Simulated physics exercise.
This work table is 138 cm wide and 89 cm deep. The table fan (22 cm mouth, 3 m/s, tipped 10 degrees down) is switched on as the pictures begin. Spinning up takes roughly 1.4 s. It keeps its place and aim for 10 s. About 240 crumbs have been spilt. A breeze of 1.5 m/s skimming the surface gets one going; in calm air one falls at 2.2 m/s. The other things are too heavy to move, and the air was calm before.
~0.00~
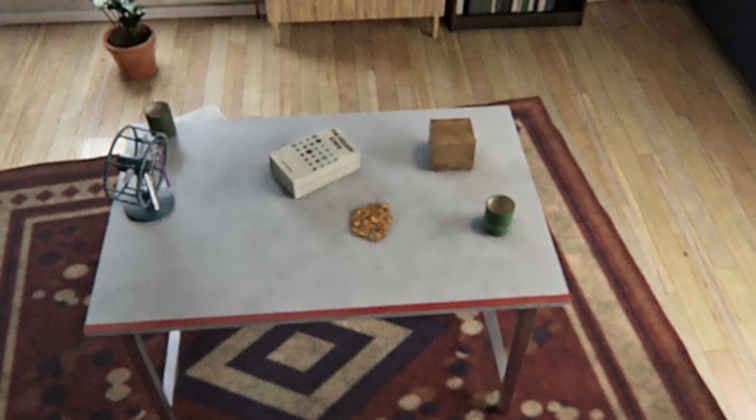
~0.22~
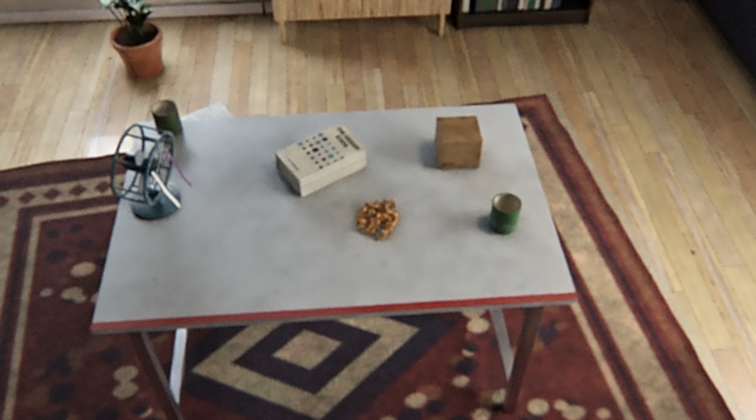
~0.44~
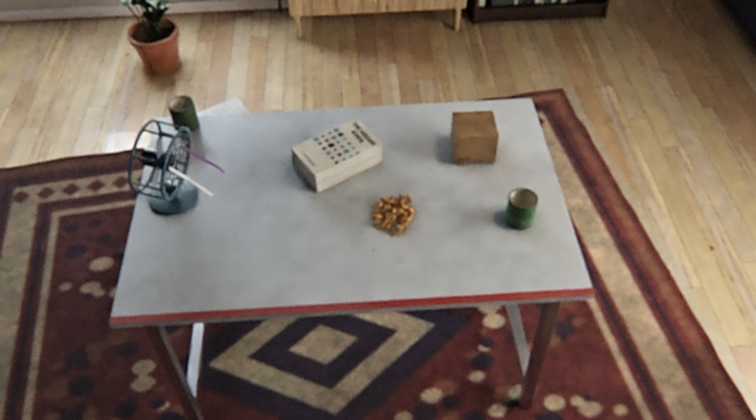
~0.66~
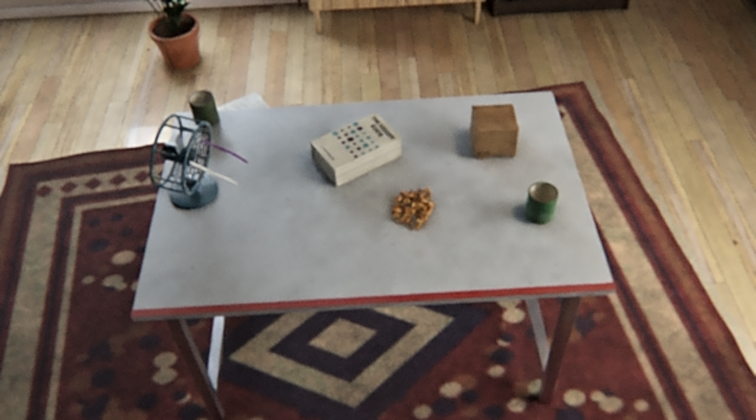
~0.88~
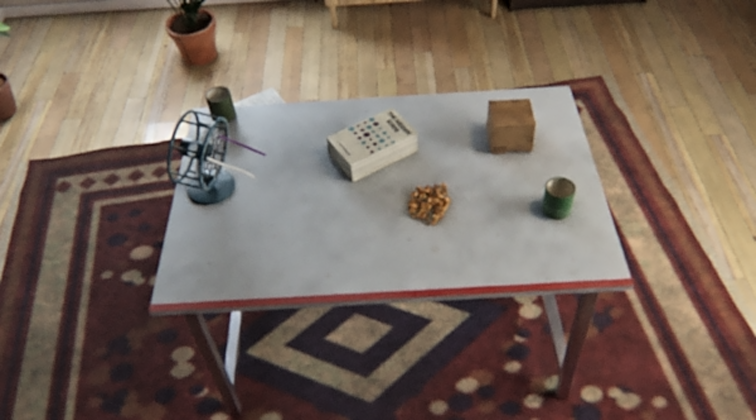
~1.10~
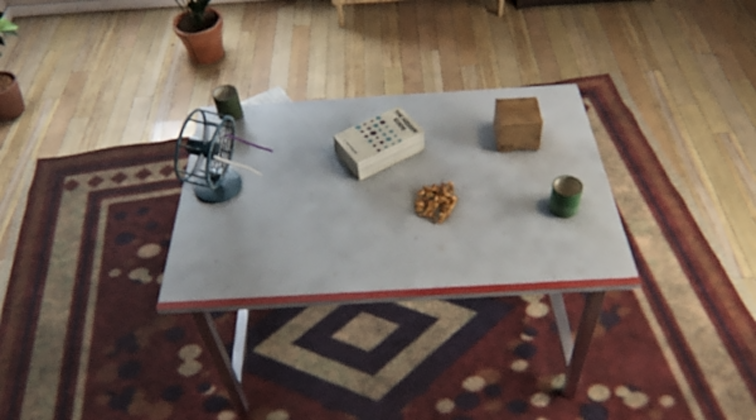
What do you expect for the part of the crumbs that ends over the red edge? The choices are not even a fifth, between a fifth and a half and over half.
By then under a fifth are over the red edge.
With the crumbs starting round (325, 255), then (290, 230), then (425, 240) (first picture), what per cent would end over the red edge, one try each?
In that order: 90 %, 40 %, 1 %.
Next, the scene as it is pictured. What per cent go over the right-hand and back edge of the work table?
About 90 % right-hand, 0 % back.
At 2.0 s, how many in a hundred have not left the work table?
Near 20 %.
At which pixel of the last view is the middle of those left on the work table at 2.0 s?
Around (554, 200).
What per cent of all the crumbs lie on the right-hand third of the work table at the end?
About 10 %.
After 2.0 s, 52 % are on the move or not yet settled, 0 % are over the red edge; the middle of those still in play is near (554, 200).
After 3.2 s, 13 % are on the move or not yet settled, 0 % are over the red edge; the middle of those still in play is near (554, 200).
After 5.5 s, 10 % are on the move or not yet settled, 0 % are over the red edge.
After 10.0 s, at the end, 0 % are over the red edge.
